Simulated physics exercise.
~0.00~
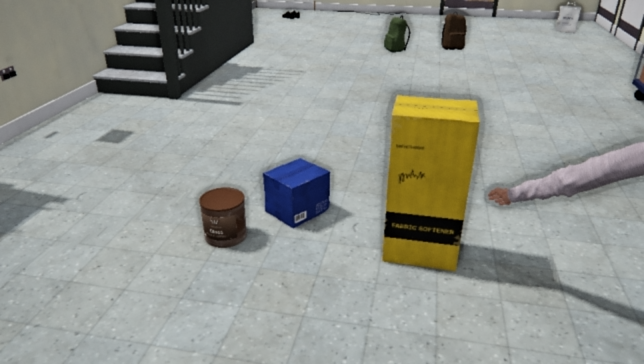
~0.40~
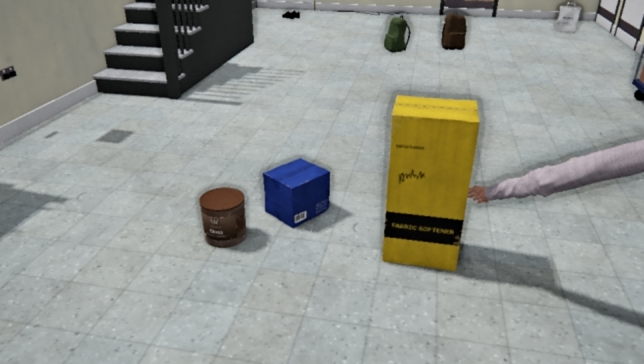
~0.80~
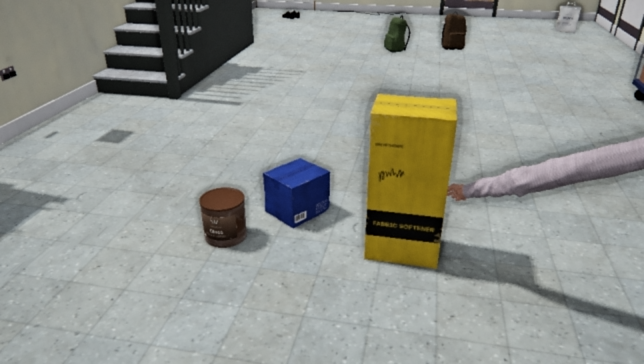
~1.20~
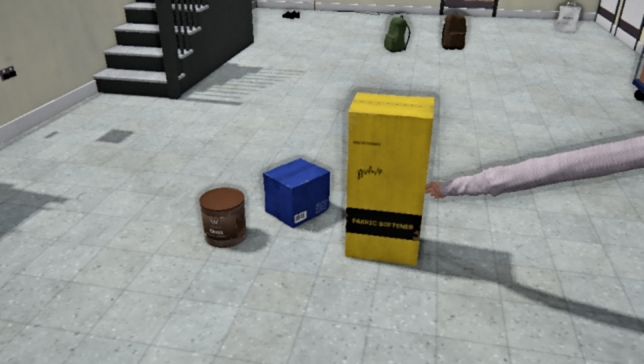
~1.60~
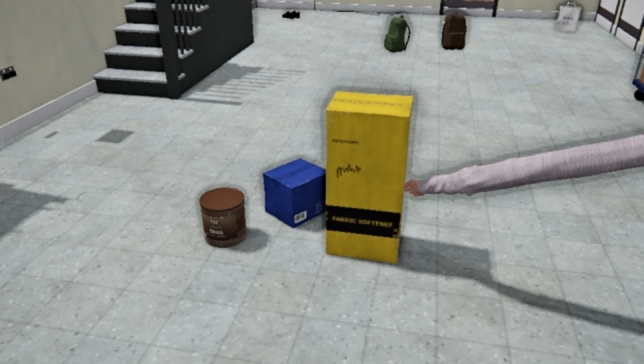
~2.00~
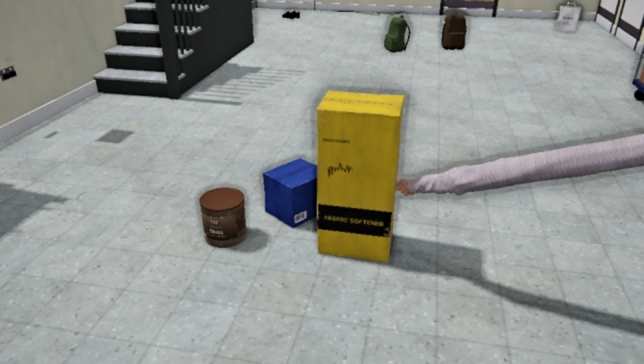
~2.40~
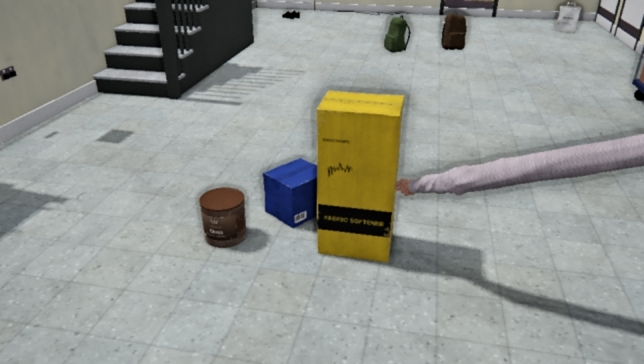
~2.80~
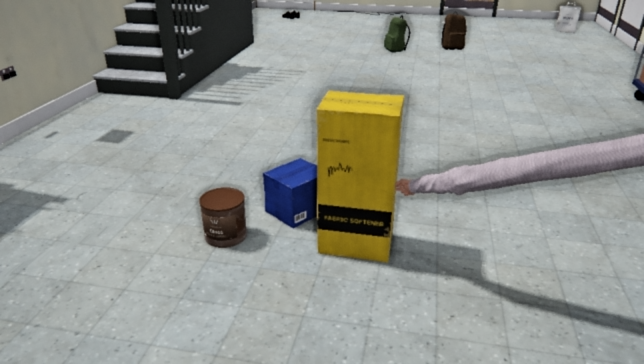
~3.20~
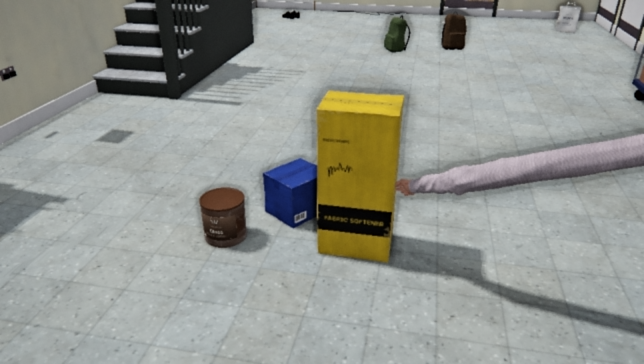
We see a brown pail, a blue box and a tall yellow box on a tiled floor as an outstretched hand reaches the yellow box from the right and pushes it steadily left. The yellow box slides partly in front of the blue box and stops, still upright.
